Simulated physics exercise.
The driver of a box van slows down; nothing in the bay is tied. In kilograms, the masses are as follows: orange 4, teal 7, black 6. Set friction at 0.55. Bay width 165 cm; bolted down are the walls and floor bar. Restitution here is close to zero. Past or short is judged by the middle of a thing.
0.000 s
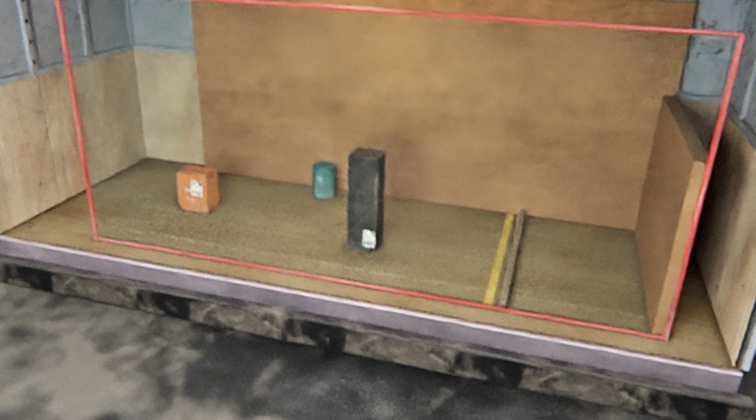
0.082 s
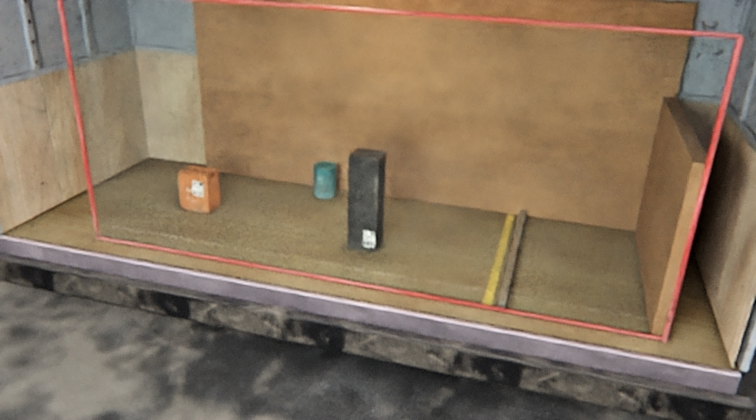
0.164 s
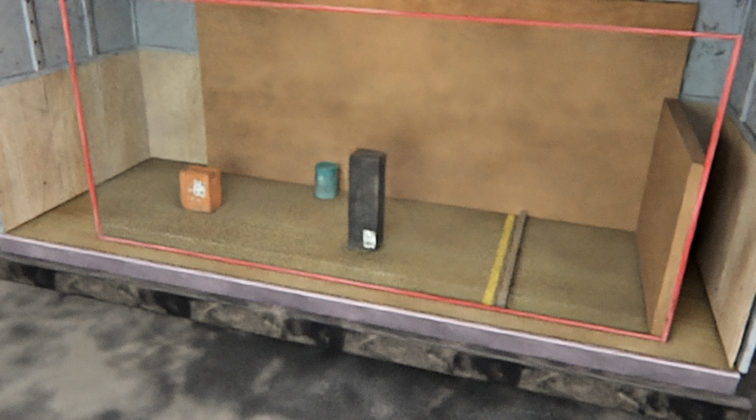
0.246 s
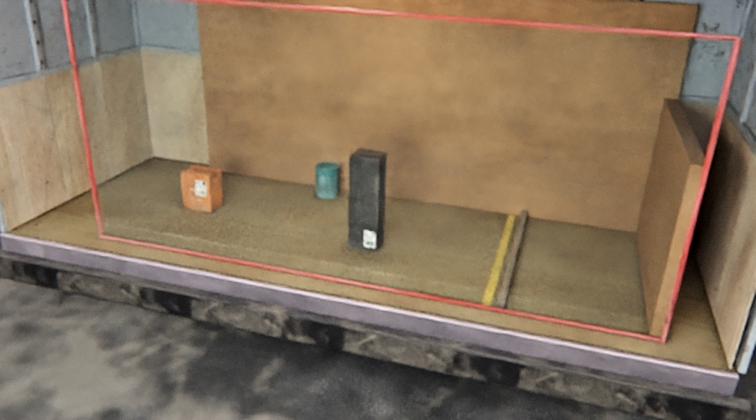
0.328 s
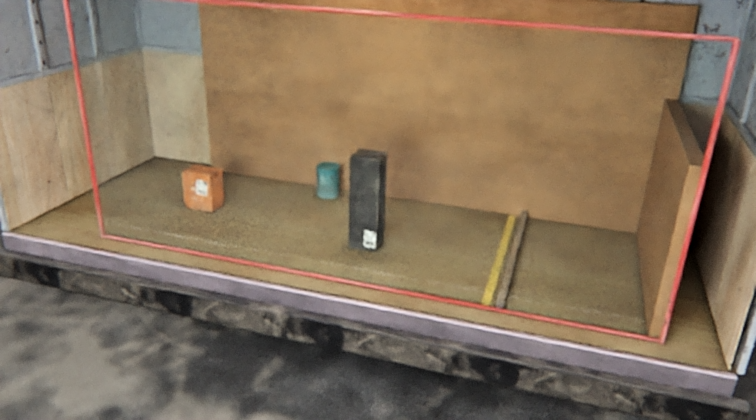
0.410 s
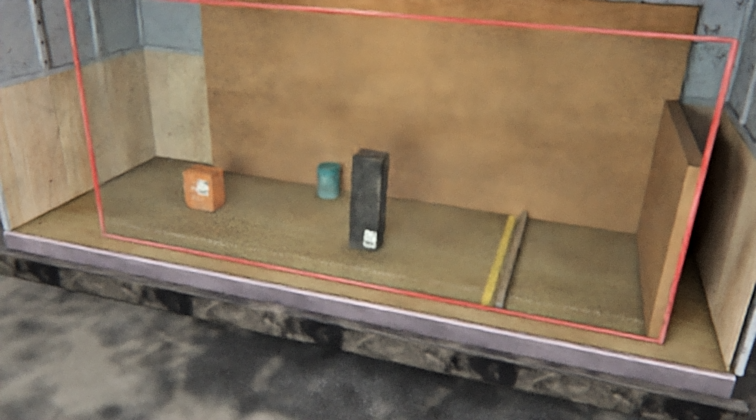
A tall black box stood in an open cargo bay with an orange pack to its left and a small teal container between them, and everything stayed practically still as the view shifted very slightly.
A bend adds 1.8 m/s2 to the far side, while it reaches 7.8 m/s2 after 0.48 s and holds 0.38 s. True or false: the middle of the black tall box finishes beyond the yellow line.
False.
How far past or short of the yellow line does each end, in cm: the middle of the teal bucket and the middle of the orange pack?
Short side for both: Teal bucket 120 cm, orange pack 200 cm.
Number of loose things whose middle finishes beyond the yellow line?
0.
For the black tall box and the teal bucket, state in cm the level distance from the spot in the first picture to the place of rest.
For the black tall box it is 70, for the teal bucket it is 50.
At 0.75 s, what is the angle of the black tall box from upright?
About 40°.
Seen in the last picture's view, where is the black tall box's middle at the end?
(459, 240).
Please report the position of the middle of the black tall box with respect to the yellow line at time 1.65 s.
Around 30 cm shy of the mark.
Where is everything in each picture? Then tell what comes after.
The first picture shows black tall box (366, 200), orange pack (198, 189), yellow line (489, 298).
The second picture shows black tall box (366, 201), orange pack (200, 189).
The third picture shows black tall box (367, 201), orange pack (201, 189).
The fourth picture shows black tall box (367, 201), orange pack (202, 189).
The fifth picture shows black tall box (368, 201), orange pack (203, 188).
The sixth picture shows black tall box (369, 201), orange pack (204, 188), yellow line (486, 299).
After 0.75 s the black tall box is 74 cm short of the yellow line, tilted 45°, near (406, 210) in the last picture's view; the orange pack 254 cm short of the yellow line, tilted 0°.
After 1.15 s the black tall box is 32 cm short of the yellow line, tilted 90°, near (459, 240) in the last picture's view.
After 1.65 s the black tall box is 32 cm short of the yellow line, tilted 90°, near (459, 240) in the last picture's view.
Final state at 1.9 s, orange pack stops short of the yellow line; teal bucket stops short of the yellow line; black tall box stops short of the yellow line.
